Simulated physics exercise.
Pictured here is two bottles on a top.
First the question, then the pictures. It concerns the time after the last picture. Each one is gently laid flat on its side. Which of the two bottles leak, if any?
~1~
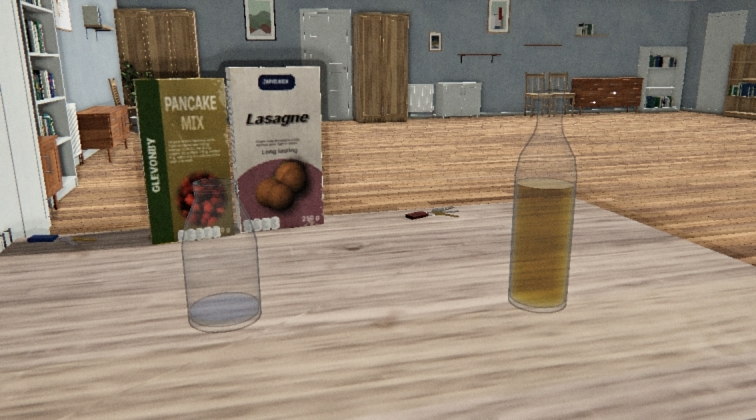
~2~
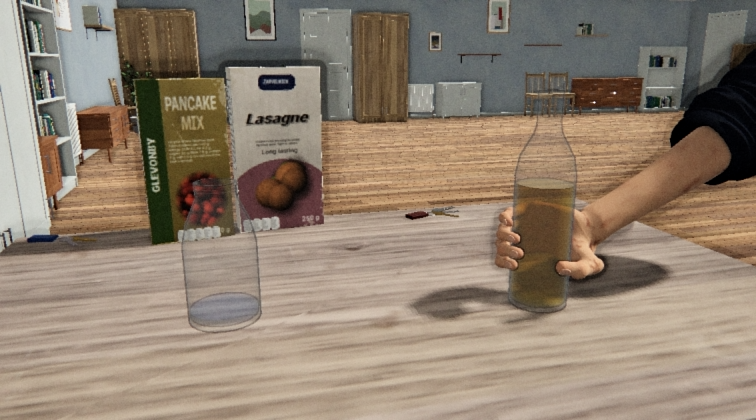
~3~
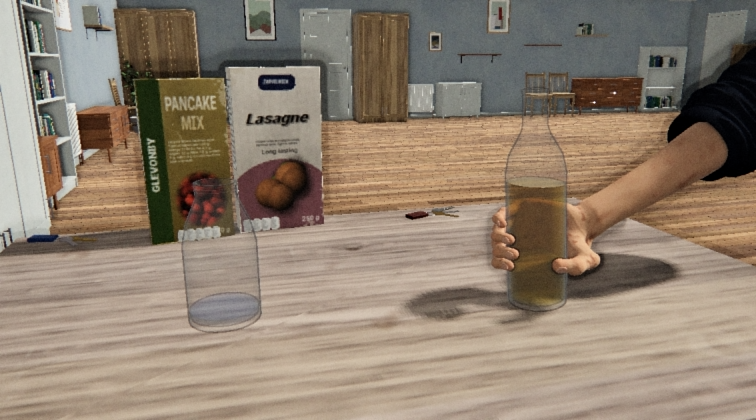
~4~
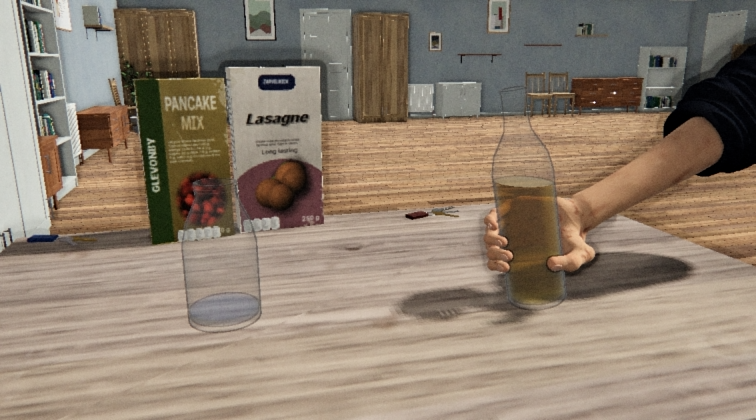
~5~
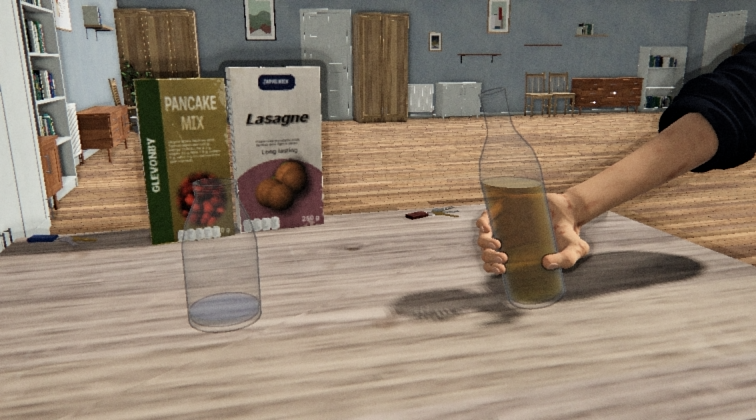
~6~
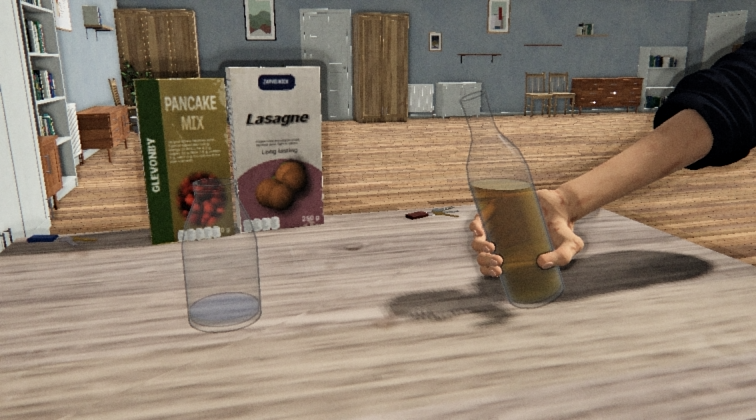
Left: No leak; right: Leaks.
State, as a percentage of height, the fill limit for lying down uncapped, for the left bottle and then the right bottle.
16 % and 22 %.
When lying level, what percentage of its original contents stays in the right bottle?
About 40 %.
Next, the right bottle is nearly down; right bottle, dry at the neck.
After that, the right bottle lies flat; right bottle, some has come out.
Finally, both lie flat; right bottle, some has come out; left bottle, dry at the neck.
